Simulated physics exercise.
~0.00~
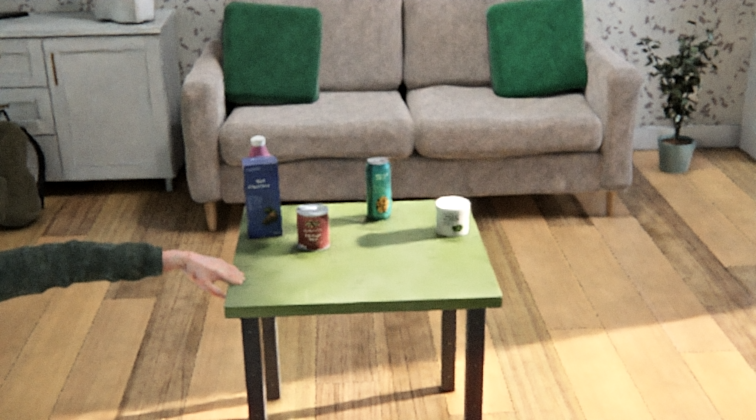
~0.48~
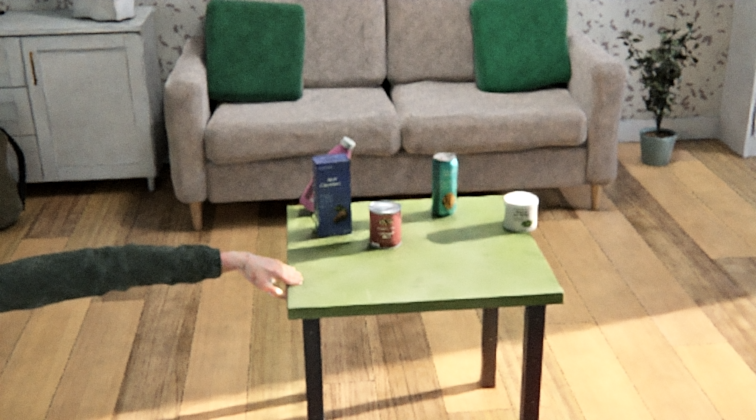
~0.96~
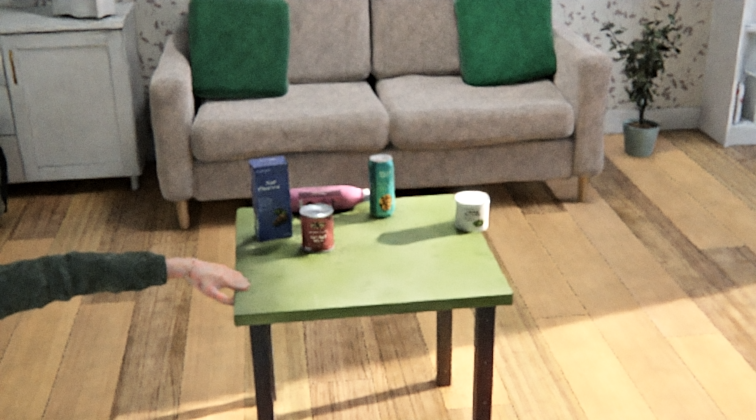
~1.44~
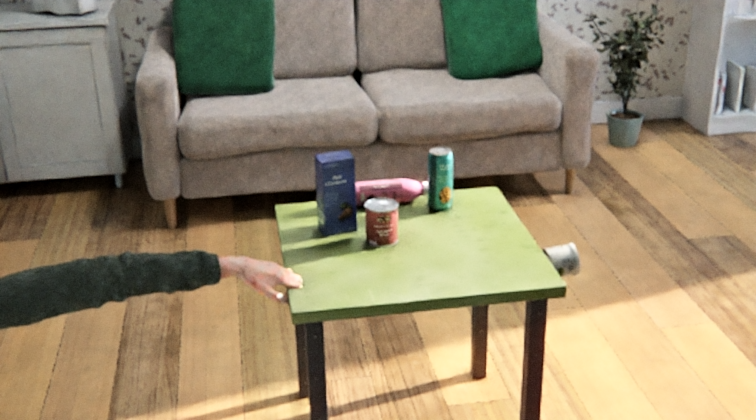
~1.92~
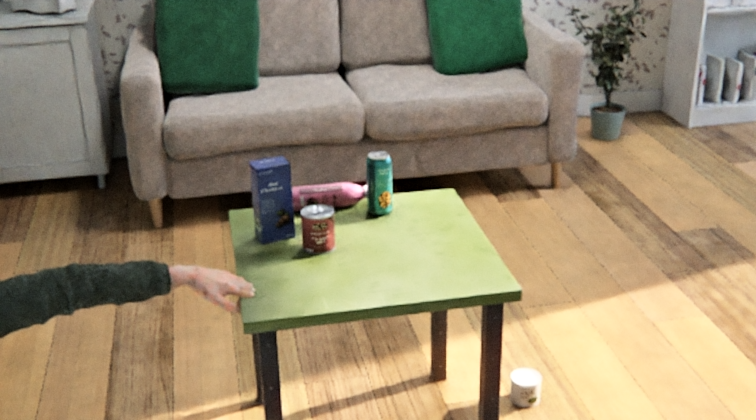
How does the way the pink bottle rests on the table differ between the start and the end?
At the start the pink bottle stands upright behind the blue packet. By the end it is lying on its side on the table.
Hand jolting a green side table back and forth, pink bottle toppling onto its side and white tin dropping to the floor.
